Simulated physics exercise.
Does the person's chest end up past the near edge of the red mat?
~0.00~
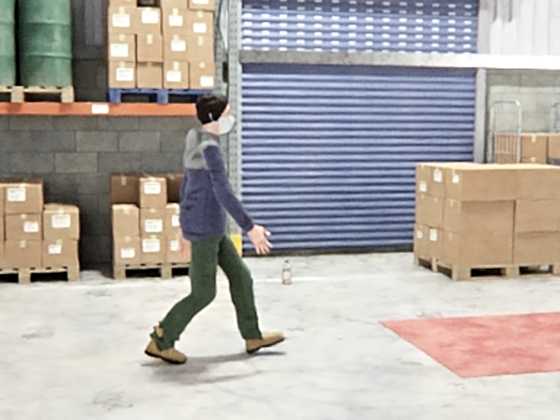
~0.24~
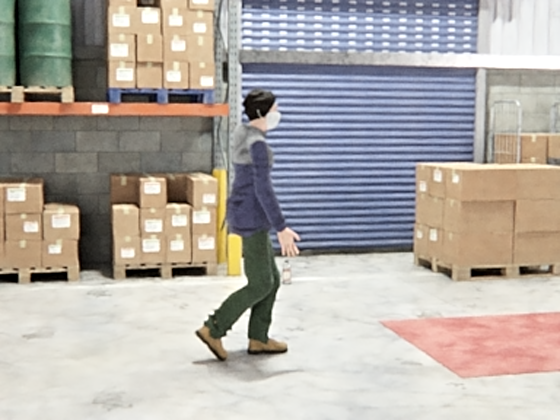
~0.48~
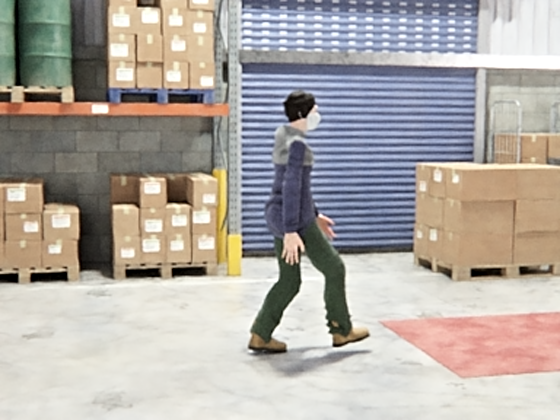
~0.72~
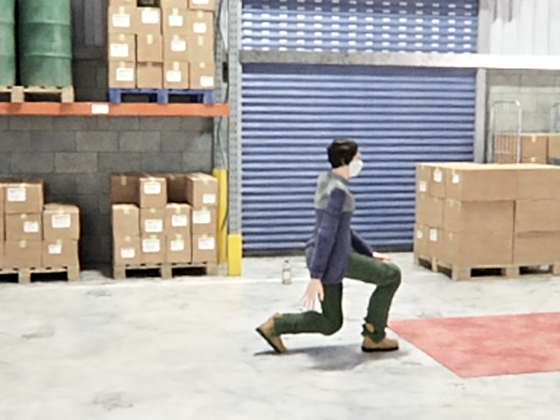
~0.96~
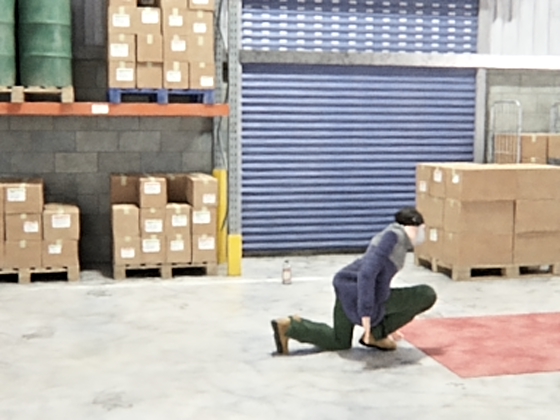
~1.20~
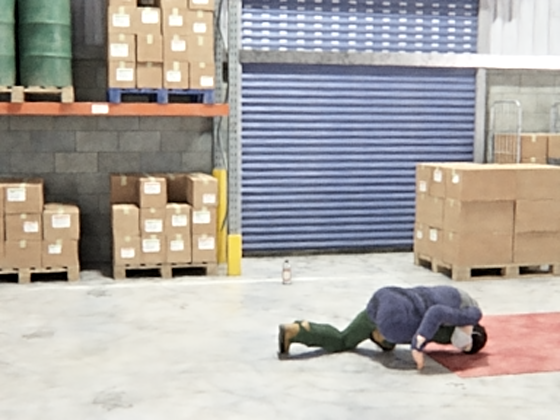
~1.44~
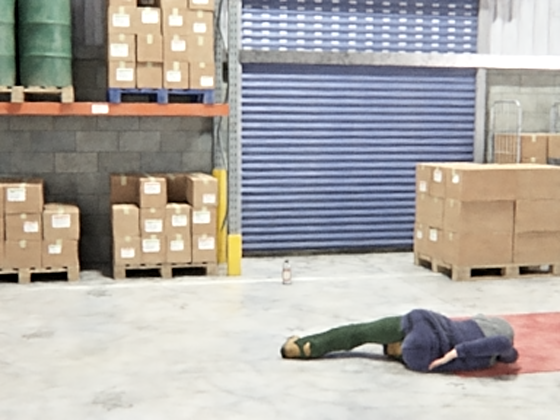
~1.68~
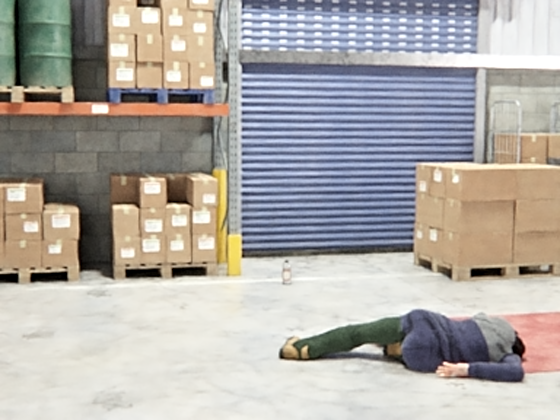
Yes, the person comes to rest lying down with the chest past the near edge of the red mat, while the hips stay short of it.
Masked person walking right across a warehouse floor, sinking to the knees, then slumping forward to lie partly on a red mat.
